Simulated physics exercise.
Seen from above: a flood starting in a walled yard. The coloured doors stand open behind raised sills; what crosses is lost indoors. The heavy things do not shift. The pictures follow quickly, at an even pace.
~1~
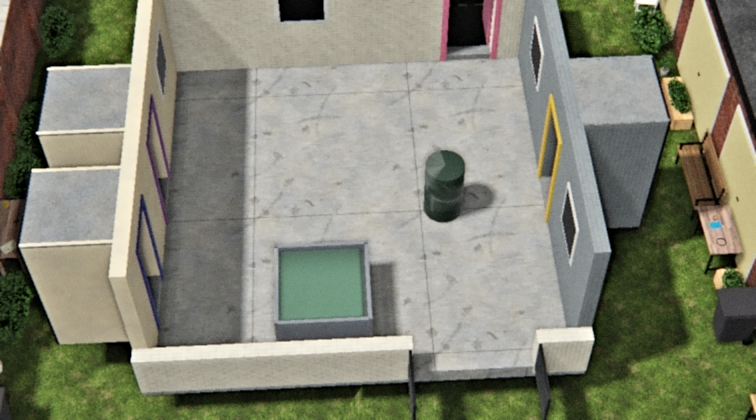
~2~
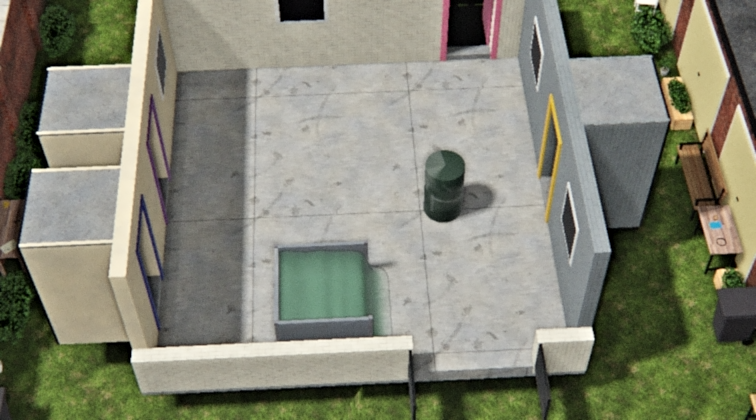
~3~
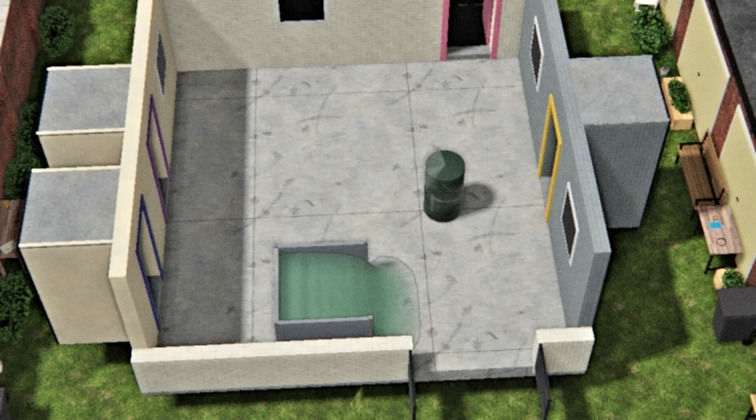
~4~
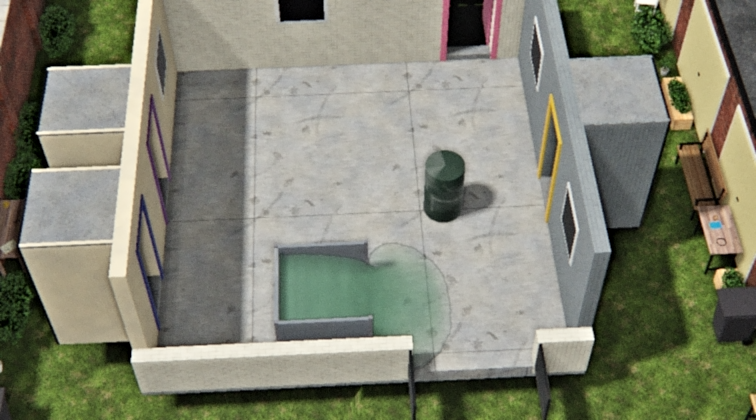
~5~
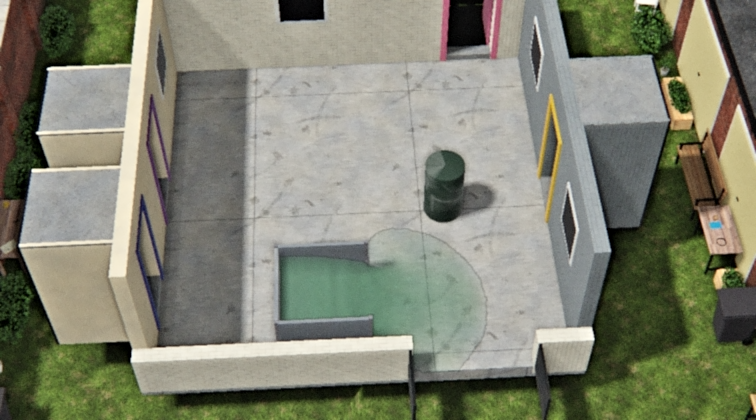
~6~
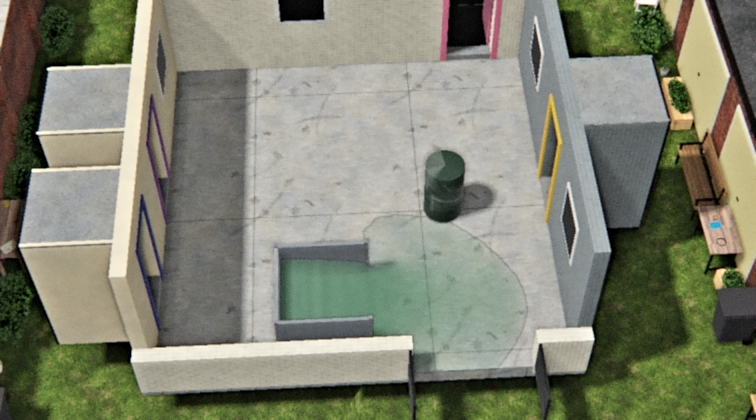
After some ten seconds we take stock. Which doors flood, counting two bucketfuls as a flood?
In the end: The purple door stays under that; the pink door stays under that; the blue door stays under that; the yellow door takes more than that.
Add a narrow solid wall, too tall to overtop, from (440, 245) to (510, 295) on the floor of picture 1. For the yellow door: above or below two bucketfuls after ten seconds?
Yellow door keeps below it.
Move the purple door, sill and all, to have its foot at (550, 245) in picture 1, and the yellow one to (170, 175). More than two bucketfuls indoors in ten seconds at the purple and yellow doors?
My reading: The purple door takes more; the yellow door takes less.
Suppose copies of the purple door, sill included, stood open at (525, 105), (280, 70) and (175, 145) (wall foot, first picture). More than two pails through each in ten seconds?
In turn: Lets less in, takes less, stays under.
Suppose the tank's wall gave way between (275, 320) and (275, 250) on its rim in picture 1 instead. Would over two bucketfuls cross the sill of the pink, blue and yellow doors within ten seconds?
Pink door lets less in; blue door takes more; yellow door lets less in.
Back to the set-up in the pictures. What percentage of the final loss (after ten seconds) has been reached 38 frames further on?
Roughly 85 per cent.
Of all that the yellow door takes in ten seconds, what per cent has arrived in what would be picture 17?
Near 30 in a hundred.
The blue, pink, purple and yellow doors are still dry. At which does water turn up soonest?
The one in yellow.
A moment on, water covers 20 % of the floor; the purple door not reached, the pink door not reached, the blue door not reached, the yellow door wet at the sill, nothing in.
Next, water covers 25 % of the floor; the purple door not reached, the pink door not reached, the blue door not reached, the yellow door under two buckets in.
Then, water covers 35 % of the floor; the purple door not reached, the pink door wet at the sill, nothing in, the blue door not reached, the yellow door over two buckets in.
Later, water covers 50 % of the floor; the purple door not reached, the pink door wet at the sill, nothing in, the blue door not reached, the yellow door over two buckets in.
In the end, water covers 70 % of the floor; the purple door not reached, the pink door wet at the sill, nothing in, the blue door not reached, the yellow door over two buckets in.
